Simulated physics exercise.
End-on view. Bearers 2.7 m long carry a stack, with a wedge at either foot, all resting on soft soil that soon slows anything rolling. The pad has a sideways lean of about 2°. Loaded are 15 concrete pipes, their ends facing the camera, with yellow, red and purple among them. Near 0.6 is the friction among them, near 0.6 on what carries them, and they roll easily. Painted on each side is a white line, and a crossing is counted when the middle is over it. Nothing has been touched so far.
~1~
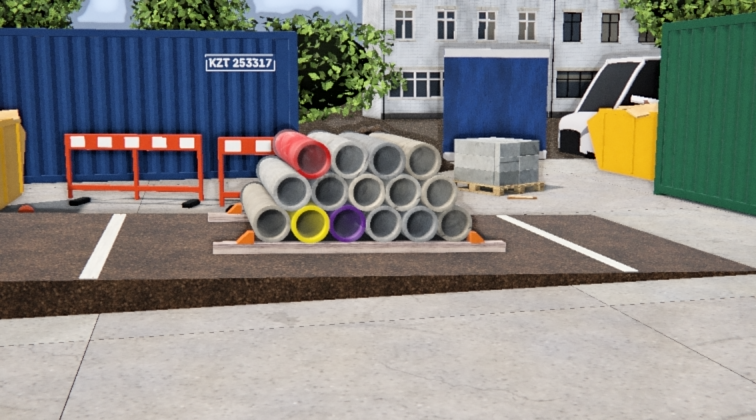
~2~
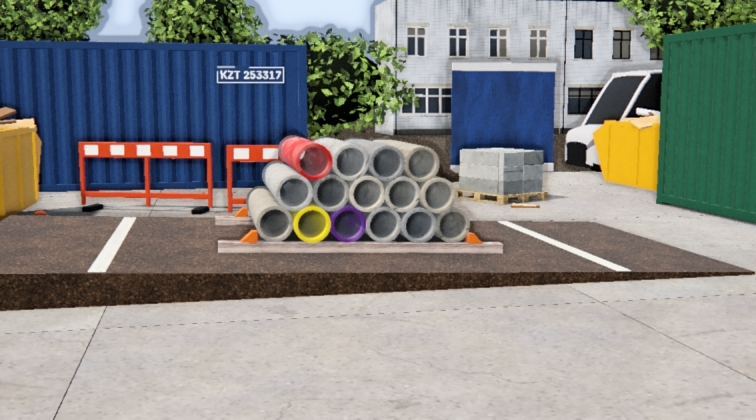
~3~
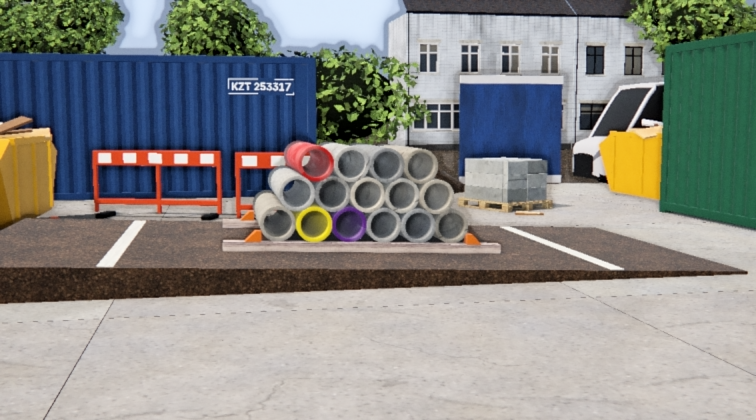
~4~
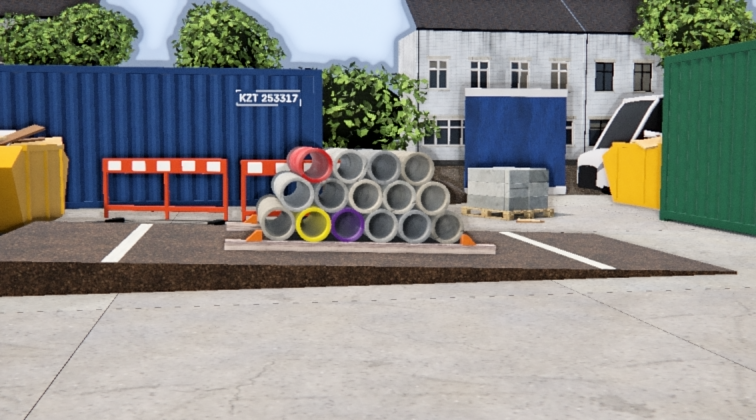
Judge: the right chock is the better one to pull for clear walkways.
Go with the left side.
If it is the left, after 1.6 s, yellow is on the bearers, 85 cm from the bearers' left end; red is in the air, 55 cm from the bearers' left end; purple is on the bearers, 120 cm from the bearers' left end; 0 of 15 have crossed.
If it is the left, in the end, yellow is on the bearers, 85 cm from the bearers' left end; red is on the bearers, 50 cm from the bearers' left end; purple is on the bearers, 120 cm from the bearers' left end; 0 of 15 have crossed.
If it is the right, after 2.5 s, yellow is on the bearers, 120 cm from the bearers' right end, rolling right; red is up on others, 130 cm from the bearers' left end, rolling right; purple is on the bearers, 75 cm from the bearers' right end, rolling right; 0 of 15 have crossed.
If it is the right, in the end, yellow is on the bearers, 10 cm from the bearers' right end; red is up on others, 30 cm from the bearers' right end; purple is off the bearers, 25 cm short of the right line; 8 of 15 have crossed.
